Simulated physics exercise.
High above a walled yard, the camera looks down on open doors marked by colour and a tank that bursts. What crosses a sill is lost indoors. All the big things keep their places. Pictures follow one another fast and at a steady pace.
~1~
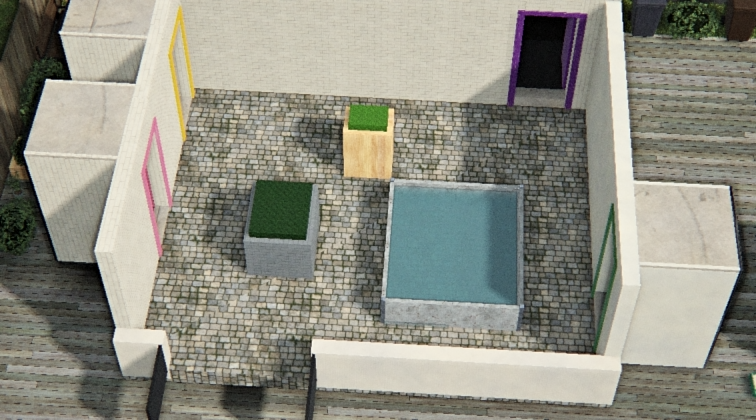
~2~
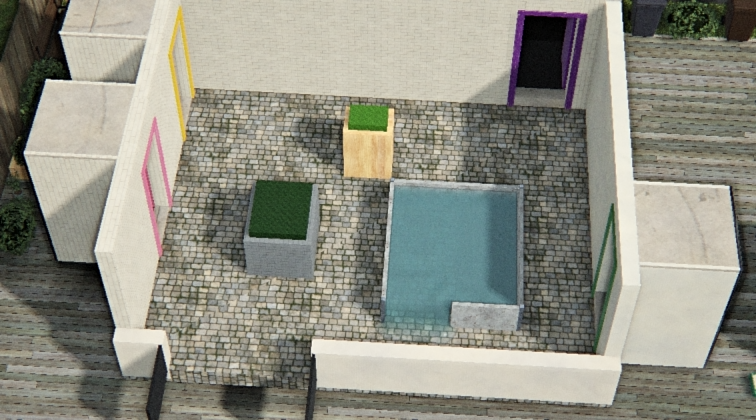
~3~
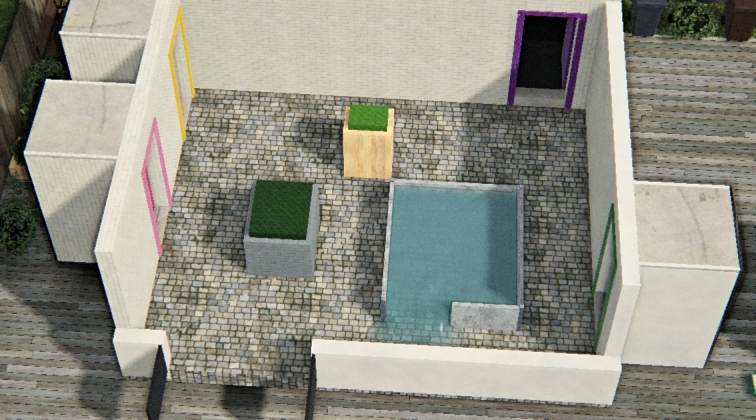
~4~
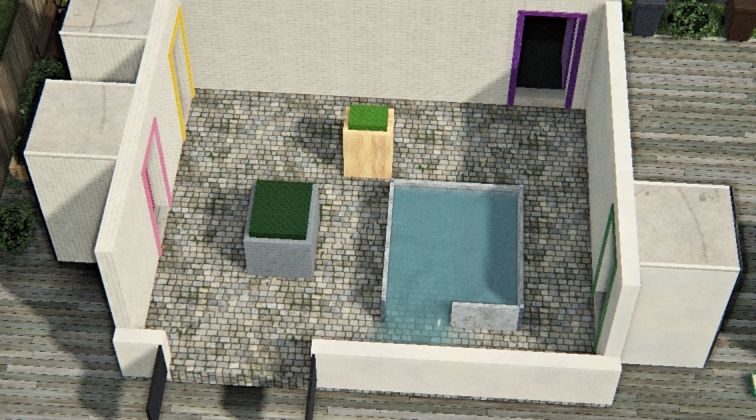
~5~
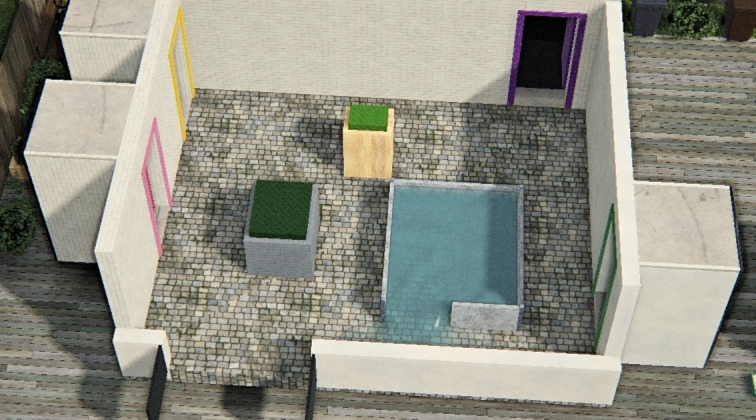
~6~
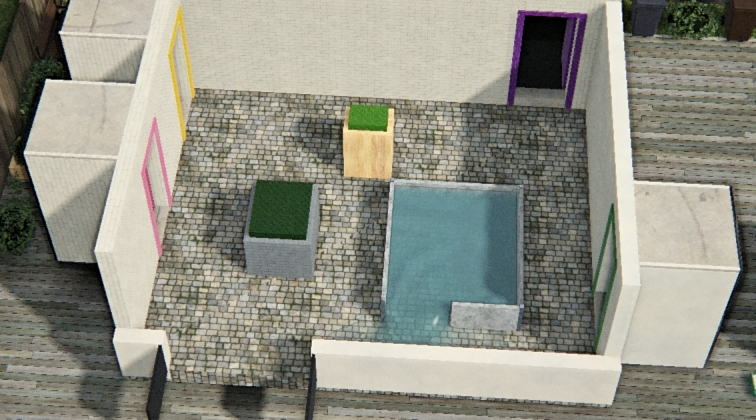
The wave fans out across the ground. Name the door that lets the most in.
Pink.
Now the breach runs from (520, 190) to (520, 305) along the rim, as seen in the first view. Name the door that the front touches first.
My pick is the green-painted one.
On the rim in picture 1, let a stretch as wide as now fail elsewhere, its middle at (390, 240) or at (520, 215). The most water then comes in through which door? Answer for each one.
I'd pick the yellow one for the first case and the yellow door for the second.
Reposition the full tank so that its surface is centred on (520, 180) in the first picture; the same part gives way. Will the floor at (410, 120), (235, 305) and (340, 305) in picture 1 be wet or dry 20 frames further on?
Log, spots in order: Unwetted / taken by the flood / taken by the flood.
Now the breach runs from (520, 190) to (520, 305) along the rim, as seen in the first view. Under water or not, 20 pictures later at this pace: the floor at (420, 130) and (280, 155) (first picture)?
Point one soaked, point two left dry.
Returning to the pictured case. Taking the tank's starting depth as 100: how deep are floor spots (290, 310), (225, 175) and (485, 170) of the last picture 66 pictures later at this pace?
The depths come to near 4, 6 and 4 per cent respectively.
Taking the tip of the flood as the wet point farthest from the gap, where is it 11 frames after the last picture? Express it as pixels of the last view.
Somewhere about (140, 354).
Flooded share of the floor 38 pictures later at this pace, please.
Near 70 in a hundred.
A moment on, water covers 15 % of the floor; purple door not reached, yellow door not reached, green door not reached, pink door not reached.
Next, water covers 30 % of the floor; purple door not reached, yellow door not reached, green door wet at the sill, nothing in, pink door not reached.
Then, water covers 40 % of the floor; purple door not reached, yellow door not reached, green door a trickle in, pink door a trickle in.
Later, water covers 70 % of the floor; purple door wet at the sill, nothing in, yellow door wet at the sill, nothing in, green door a trickle in, pink door some in.
In the end, water covers 90 % of the floor; purple door wet at the sill, nothing in, yellow door a trickle in, green door a trickle in, pink door some in; the pink door has let in the most.
